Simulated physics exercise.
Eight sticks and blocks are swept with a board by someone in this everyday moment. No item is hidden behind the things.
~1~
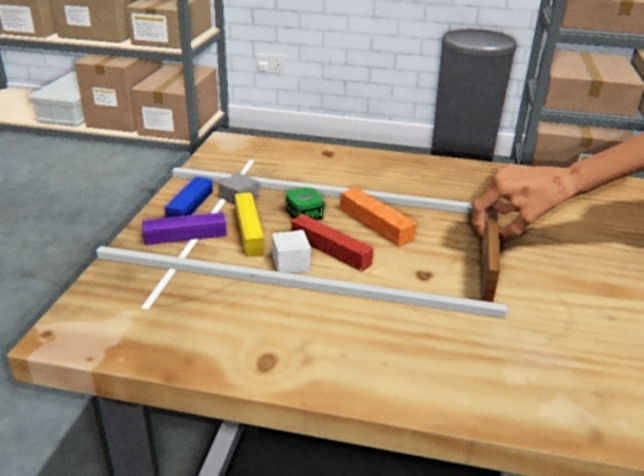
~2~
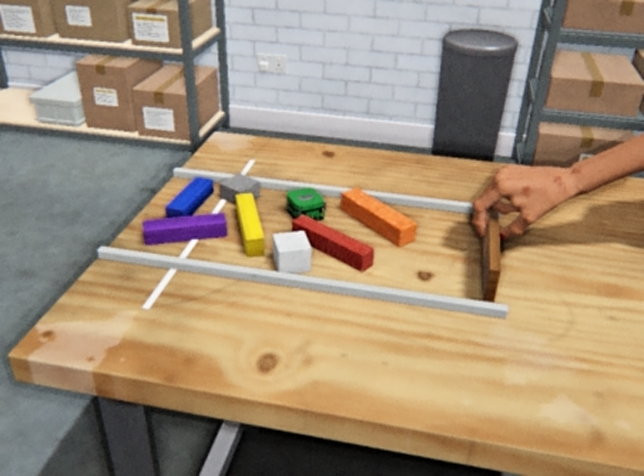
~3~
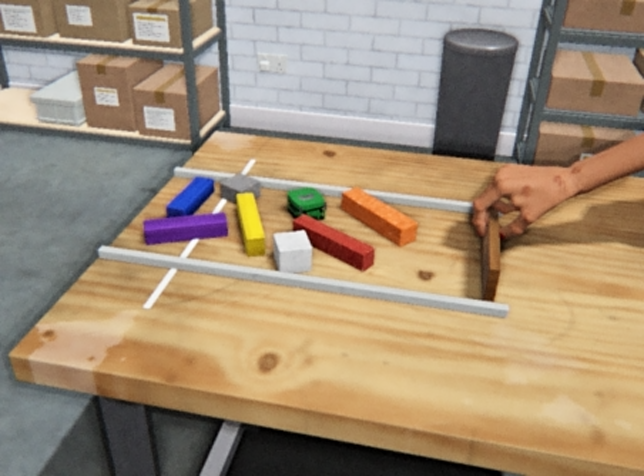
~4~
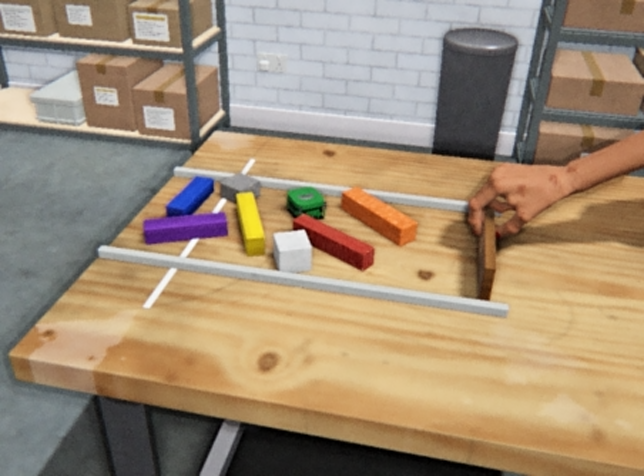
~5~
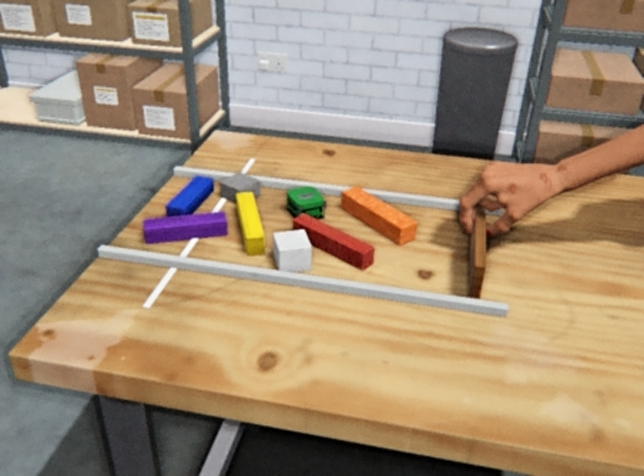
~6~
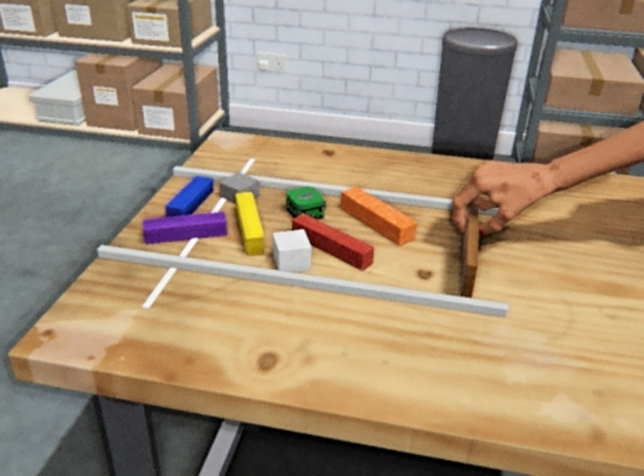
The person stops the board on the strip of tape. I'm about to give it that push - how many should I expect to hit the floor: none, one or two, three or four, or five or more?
Expect one or two.
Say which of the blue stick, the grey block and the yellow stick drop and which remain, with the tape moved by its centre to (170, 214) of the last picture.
Blue stick: Goes down; grey block: Goes down; yellow stick: Goes down.
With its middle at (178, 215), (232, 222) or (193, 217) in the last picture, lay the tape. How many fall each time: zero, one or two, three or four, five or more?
The three counts come out as three or four, no fall at all and 3 or 4.
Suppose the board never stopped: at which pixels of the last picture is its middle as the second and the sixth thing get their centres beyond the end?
First at (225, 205), next at (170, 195).
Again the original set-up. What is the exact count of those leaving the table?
Count: 2.
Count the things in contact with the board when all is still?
That makes 3.
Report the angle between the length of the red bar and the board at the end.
Out of line by around 35°.
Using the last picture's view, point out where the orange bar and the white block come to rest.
Positions - first (212, 193), then (166, 239).
A little later, none off yet; blue stick at rest near (190, 198); purple stick at rest near (185, 228); grey block at rest near (240, 188).
Next, none off yet; blue stick shifted a little near (165, 195); purple stick shifted about its own width near (135, 228); grey block shifted about its own width near (201, 184).
When it is over, the number that fall off is one or two; down, purple stick and blue stick.
